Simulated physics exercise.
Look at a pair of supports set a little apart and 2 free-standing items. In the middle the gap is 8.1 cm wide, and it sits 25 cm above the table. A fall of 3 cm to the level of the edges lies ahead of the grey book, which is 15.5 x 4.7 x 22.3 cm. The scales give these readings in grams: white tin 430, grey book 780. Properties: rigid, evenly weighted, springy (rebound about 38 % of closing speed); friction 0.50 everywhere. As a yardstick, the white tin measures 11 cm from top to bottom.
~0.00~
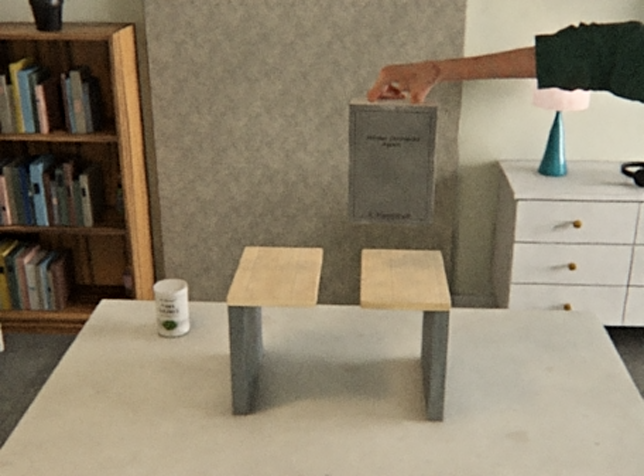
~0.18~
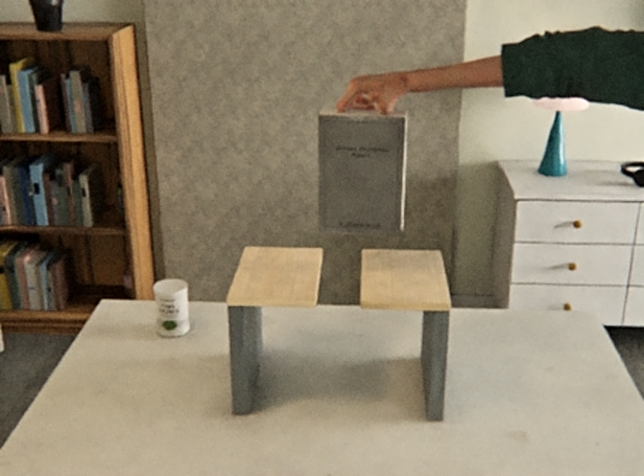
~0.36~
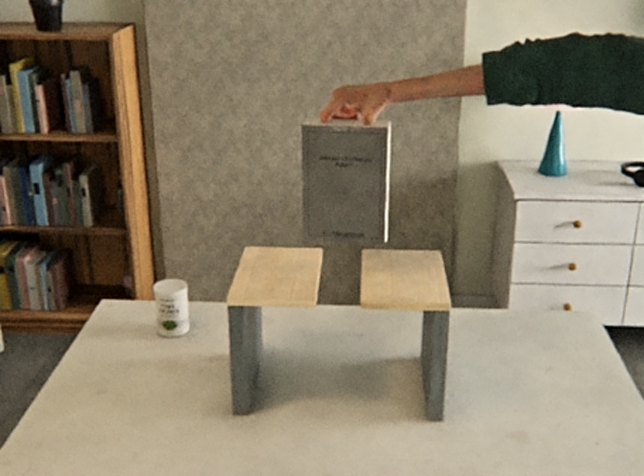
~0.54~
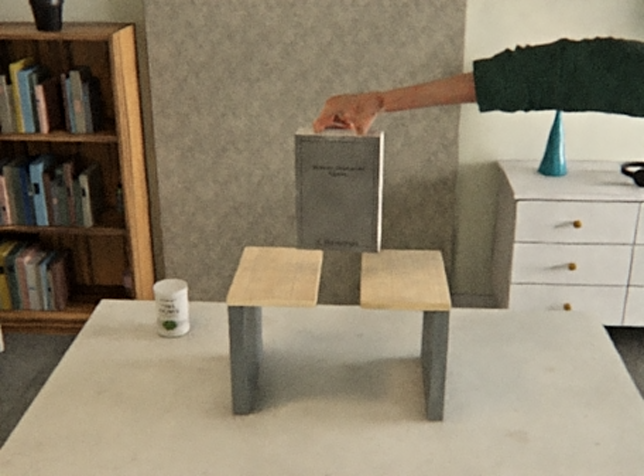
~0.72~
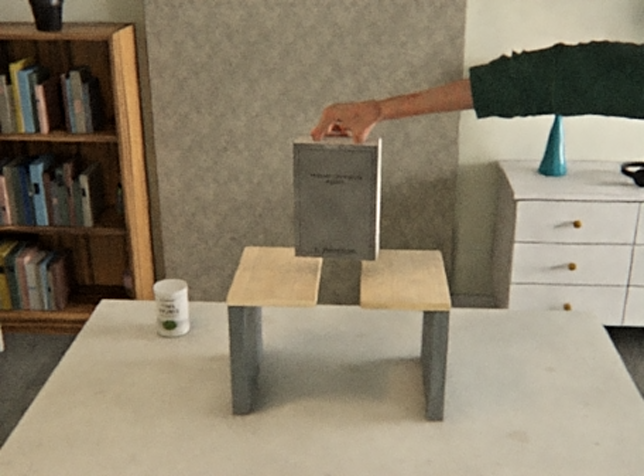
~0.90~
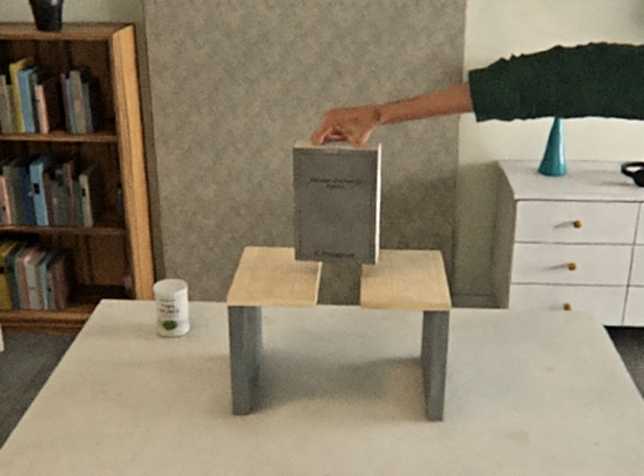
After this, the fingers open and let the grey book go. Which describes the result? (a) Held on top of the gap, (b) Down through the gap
Held on top of the gap (a).
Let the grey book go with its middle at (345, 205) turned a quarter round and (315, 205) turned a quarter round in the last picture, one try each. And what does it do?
Lab note - case 1: Passed; case 2: Held.
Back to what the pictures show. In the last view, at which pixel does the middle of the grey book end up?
It settles close to (337, 218).
By 1.10 s, grey book 3 cm from its spot near (337, 217).
By 1.20 s, grey book 3 cm from its spot near (337, 219).
By 1.60 s, grey book resting near (337, 219).
When it is over (1.9 s), both within 4 cm of the start. End places, in pixels of the last picture, grey book near (337, 219). The book stays on top.
